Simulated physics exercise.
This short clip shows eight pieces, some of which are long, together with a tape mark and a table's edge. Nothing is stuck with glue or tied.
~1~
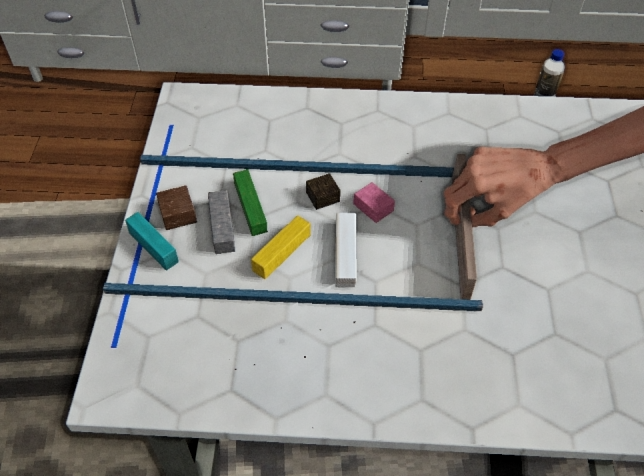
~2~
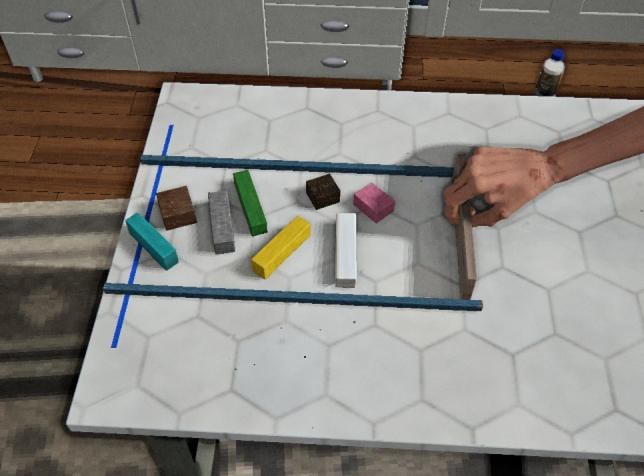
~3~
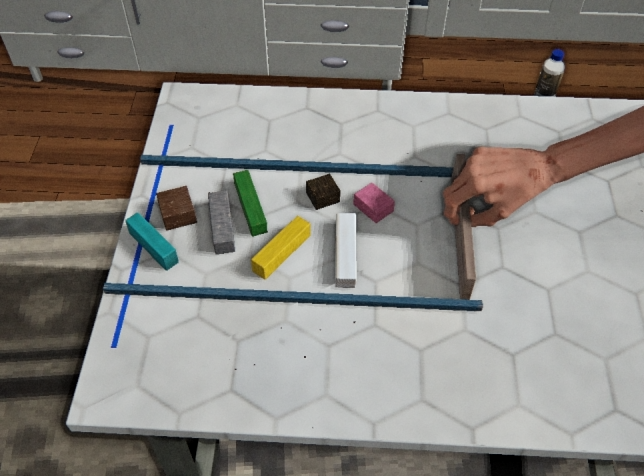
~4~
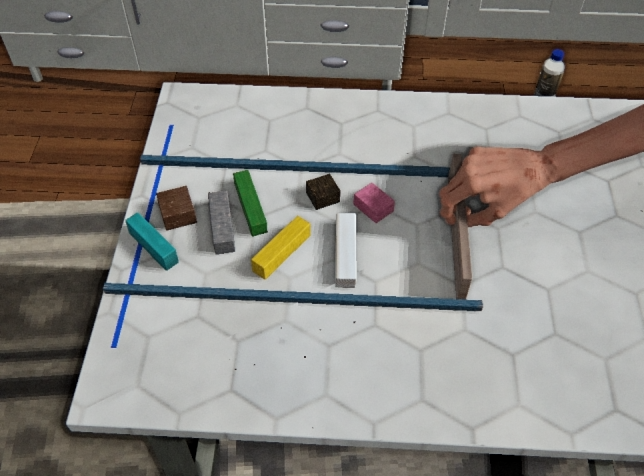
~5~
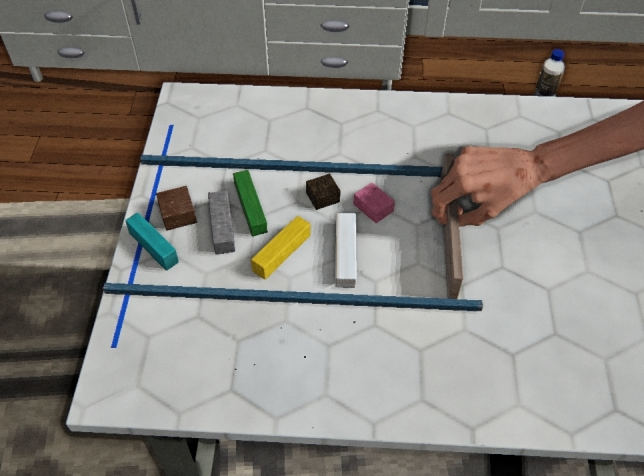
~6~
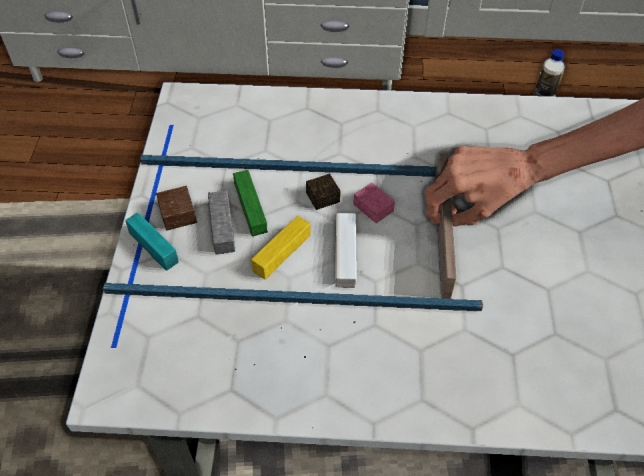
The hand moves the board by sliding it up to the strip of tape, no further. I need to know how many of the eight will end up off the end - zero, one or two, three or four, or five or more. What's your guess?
I'd say five or more.
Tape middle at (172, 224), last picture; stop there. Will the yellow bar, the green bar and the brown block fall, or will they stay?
What happens: The yellow bar does not come off, the green bar goes down, the brown block goes down.
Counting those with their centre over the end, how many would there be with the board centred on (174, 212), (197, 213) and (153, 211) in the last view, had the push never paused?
In order of the places given, that's 4, 1 and 5.
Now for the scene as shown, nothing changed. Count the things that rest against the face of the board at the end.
Contact count: 2.
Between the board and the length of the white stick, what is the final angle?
Angle: Around 0°.
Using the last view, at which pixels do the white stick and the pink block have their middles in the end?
(130, 239) and (142, 184).
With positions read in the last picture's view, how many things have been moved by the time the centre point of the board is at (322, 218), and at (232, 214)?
Tally at point one: 4; at point two: 8.
Early on, none off yet; turquoise stick at rest near (152, 241); brown block at rest near (177, 208); grey bar at rest near (221, 222).
Finally, the number that fall off is five or more; lost, black block, yellow bar, green bar, grey bar, brown block and turquoise stick.
